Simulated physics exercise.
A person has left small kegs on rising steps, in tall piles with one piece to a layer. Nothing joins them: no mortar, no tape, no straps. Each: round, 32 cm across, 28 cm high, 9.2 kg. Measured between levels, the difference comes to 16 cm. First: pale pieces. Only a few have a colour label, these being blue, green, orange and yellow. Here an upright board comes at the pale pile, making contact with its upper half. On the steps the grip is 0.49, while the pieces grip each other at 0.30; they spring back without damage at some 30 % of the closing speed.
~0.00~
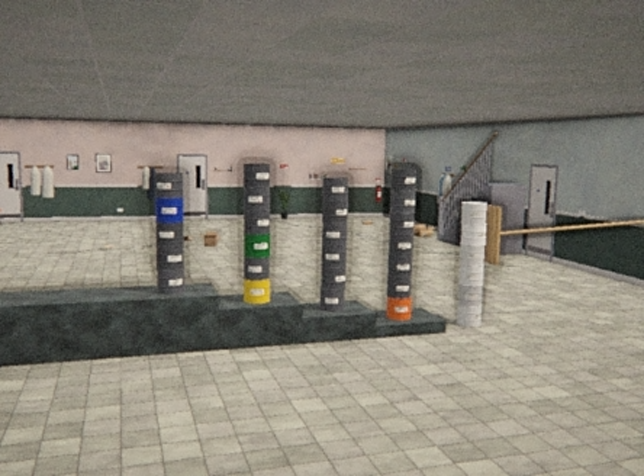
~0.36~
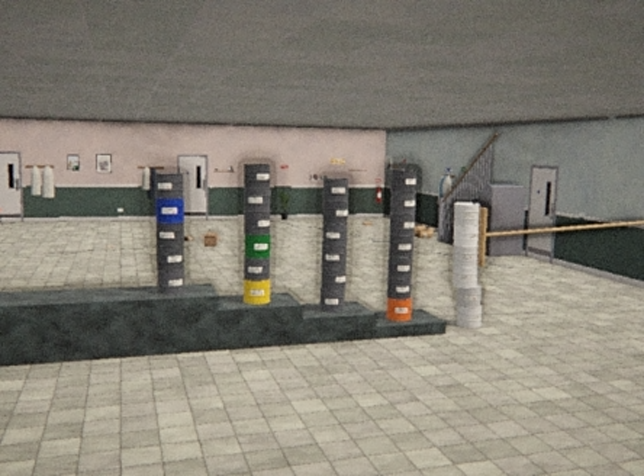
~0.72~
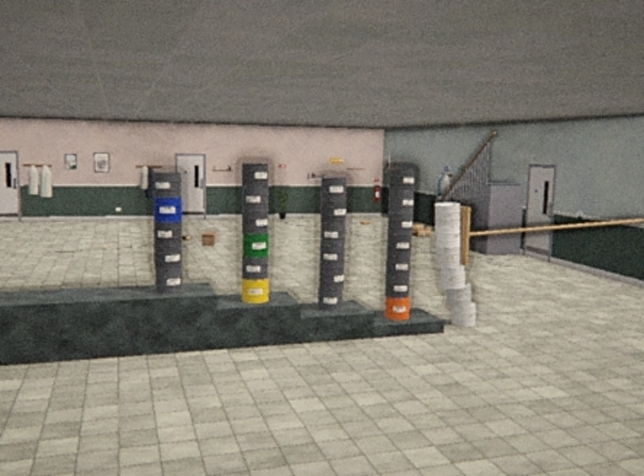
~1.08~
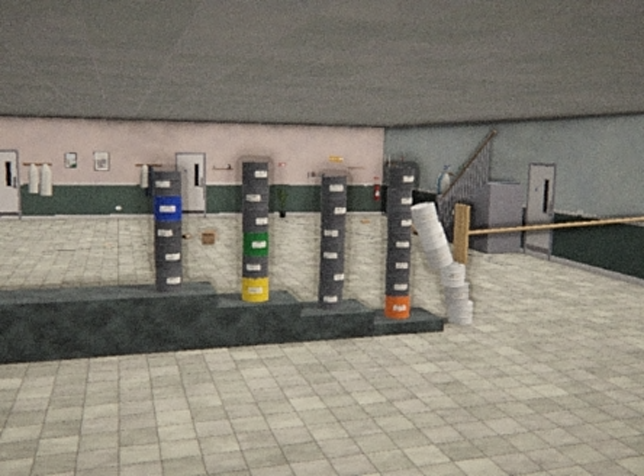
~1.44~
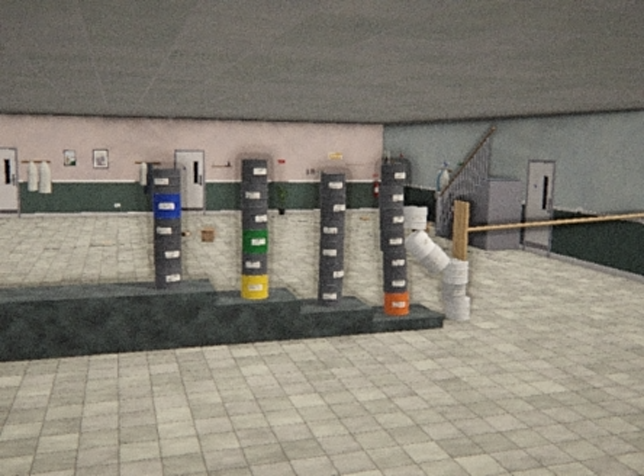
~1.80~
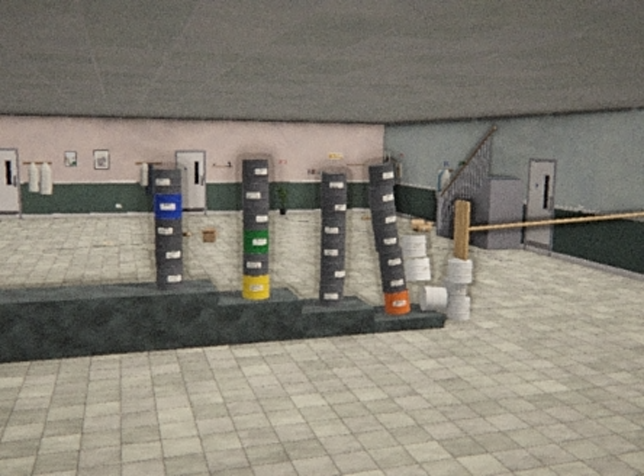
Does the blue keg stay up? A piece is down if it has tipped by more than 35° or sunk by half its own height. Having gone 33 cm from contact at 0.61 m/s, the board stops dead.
No.
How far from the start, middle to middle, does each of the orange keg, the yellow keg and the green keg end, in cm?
The orange one ends around 10 cm from its start, the yellow one around 10 cm and the green one around 90 cm.
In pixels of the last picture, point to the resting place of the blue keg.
About (49, 281) in the last picture.
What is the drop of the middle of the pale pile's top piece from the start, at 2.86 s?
130 cm.
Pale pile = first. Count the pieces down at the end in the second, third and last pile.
Tally - second: 6; third: 4; last: 4.
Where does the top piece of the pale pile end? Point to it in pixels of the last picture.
Roughly at (235, 297).
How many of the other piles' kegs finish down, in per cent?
I'd put it at about 85 percent.
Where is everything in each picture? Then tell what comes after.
In the first frame (pixels give the middle of a visible side), board (500, 228) 12 cm short; blue keg (171, 210); green keg (260, 246); yellow keg (259, 292); none of the others has stirred.
Board (485, 230) 10 cm in; blue keg (171, 211), in the second frame.
Board (468, 229) 32 cm in, top of the pale pile leaning 4°; blue keg (169, 210); none of the others has stirred, in the third frame.
Board (468, 228) 33 cm in, stopped, top of the pale pile leaning 16°; blue keg (169, 209); one has shifted, in the fourth frame.
Board (467, 225) 33 cm in, stopped, top of the pale pile leaning 5°; blue keg (168, 206); movement in 6 of them, in the fifth frame.
Board (468, 224) 33 cm in, stopped, top of the pale pile leaning 9°; blue keg (169, 207); orange keg (401, 303) 7° from how it stood; green keg (259, 242); steepest lean 7°, the keg at (388, 220); movement in 7 of them, in the sixth frame.
After 2.86 s, 3 of the pale pile down; 6 of the 24 other kegs down; blue keg unmoved.
After 3.88 s, 3 of the pale pile down; 16 of the 24 other kegs down; blue keg 10° from how it stood; yellow keg 41° from how it stood.
After 5.50 s, 3 of the pale pile down; 20 of the 24 other kegs down; blue keg on its side; green keg on its side.
In the end (7.0 s), 3 of the pale pile down; 20 of the 24 other kegs down; blue keg on its side; green keg on its side; yellow keg 56° from how it stood. From the last view, middles, blue keg near (49, 281), green keg near (190, 268).
